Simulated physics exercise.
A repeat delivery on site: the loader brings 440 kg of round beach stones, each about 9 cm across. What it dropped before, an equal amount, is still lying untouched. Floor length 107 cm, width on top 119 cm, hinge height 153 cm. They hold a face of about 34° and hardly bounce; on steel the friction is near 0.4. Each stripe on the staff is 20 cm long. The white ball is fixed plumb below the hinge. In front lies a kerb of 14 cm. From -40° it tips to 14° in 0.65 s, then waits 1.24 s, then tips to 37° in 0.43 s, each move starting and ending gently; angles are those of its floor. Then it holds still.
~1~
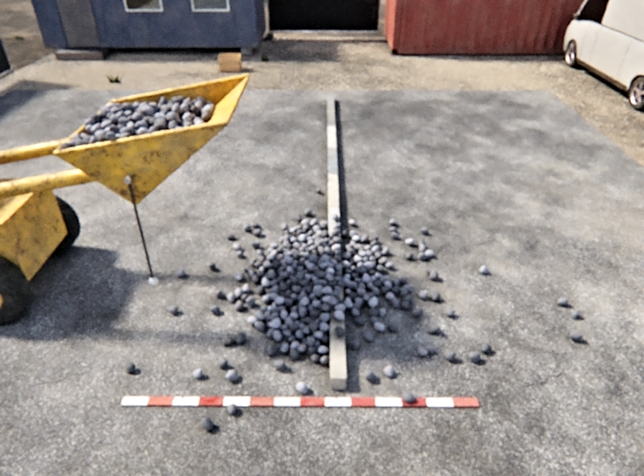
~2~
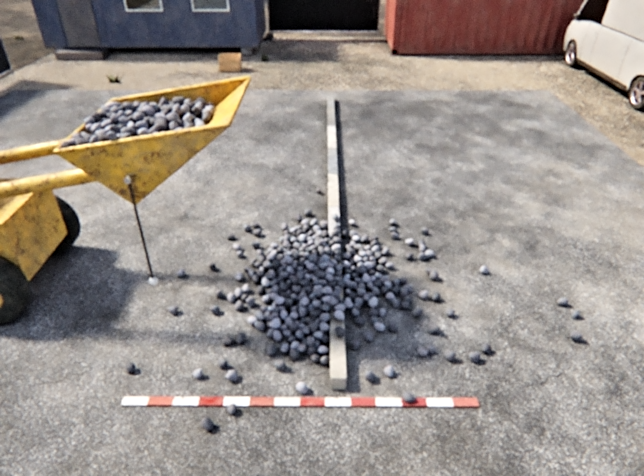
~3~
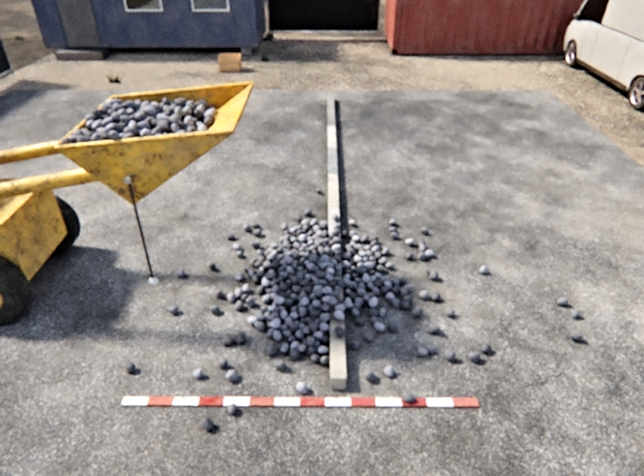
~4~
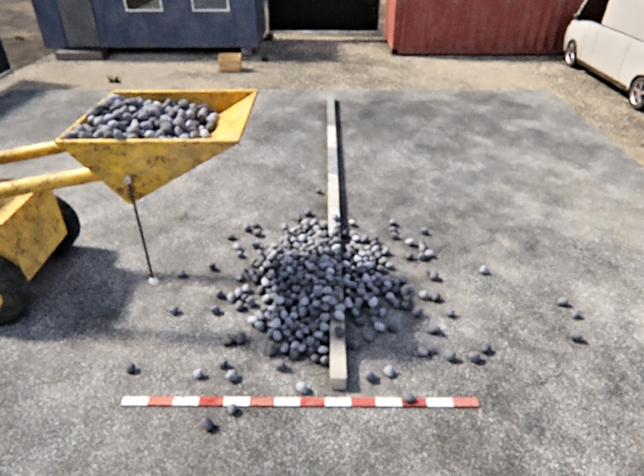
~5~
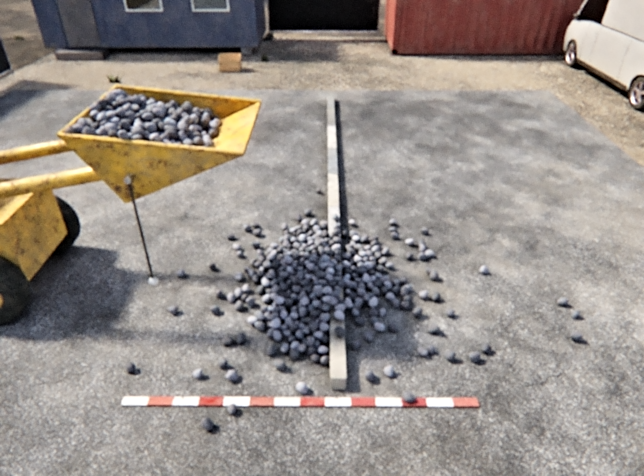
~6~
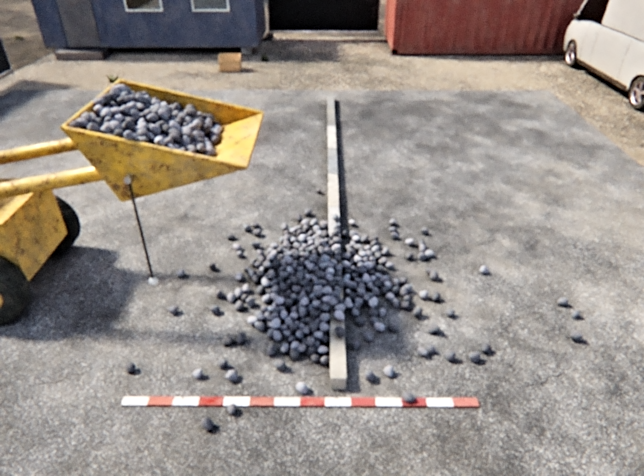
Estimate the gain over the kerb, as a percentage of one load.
About 9 per cent.
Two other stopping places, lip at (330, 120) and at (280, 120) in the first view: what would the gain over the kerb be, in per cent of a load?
Near 95 per cent from the first place, 60 from the second.
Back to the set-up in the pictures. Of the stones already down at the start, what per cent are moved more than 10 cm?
Roughly 15 per cent of them.
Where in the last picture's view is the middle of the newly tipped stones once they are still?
Near (288, 272).
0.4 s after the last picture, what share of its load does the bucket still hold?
It holds some 100 per cent.
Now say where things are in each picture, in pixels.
The first picture shows lip at (228, 122), floor tilted -40°, highest stones at (163, 108). The earlier load is highest near (324, 267), 24 cm above ground level, 75 % on this side of the kerb, 24 % over the kerb.
In the second picture, the bucket is at -39°, its lip at (230, 125); the top of the load is at (161, 109).
The third picture shows lip at (234, 131), floor tilted -35°, highest stones at (151, 109).
The fourth picture shows lip at (239, 141), floor tilted -30°, highest stones at (123, 107).
The fifth picture shows lip at (244, 154), floor tilted -23°, highest stones at (119, 101).
In the sixth picture, the bucket is at -16°, its lip at (247, 168); the top of the load is at (122, 96).
Then, 0.2 s after the last picture the floor is at 6°; in per cent of one load, 100 in the bucket, 75 on this side of the kerb, 24 over the kerb; the foremost stones are at (502, 305).
Then, 0.4 s after the last picture the floor is at 14°; in per cent of one load, 100 in the bucket, 76 on this side of the kerb, 24 over the kerb; the foremost stones are at (502, 305).
Then, 2.5 s after the last picture the floor is at 37°; in per cent of one load, 0 in the bucket, 166 on this side of the kerb, 34 over the kerb; the foremost stones are at (498, 297).
Then, 5.3 s after the last picture the floor is at 37°; in per cent of one load, 0 in the bucket, 166 on this side of the kerb, 34 over the kerb; the foremost stones are at (498, 297). Net gain over the kerb, 9.
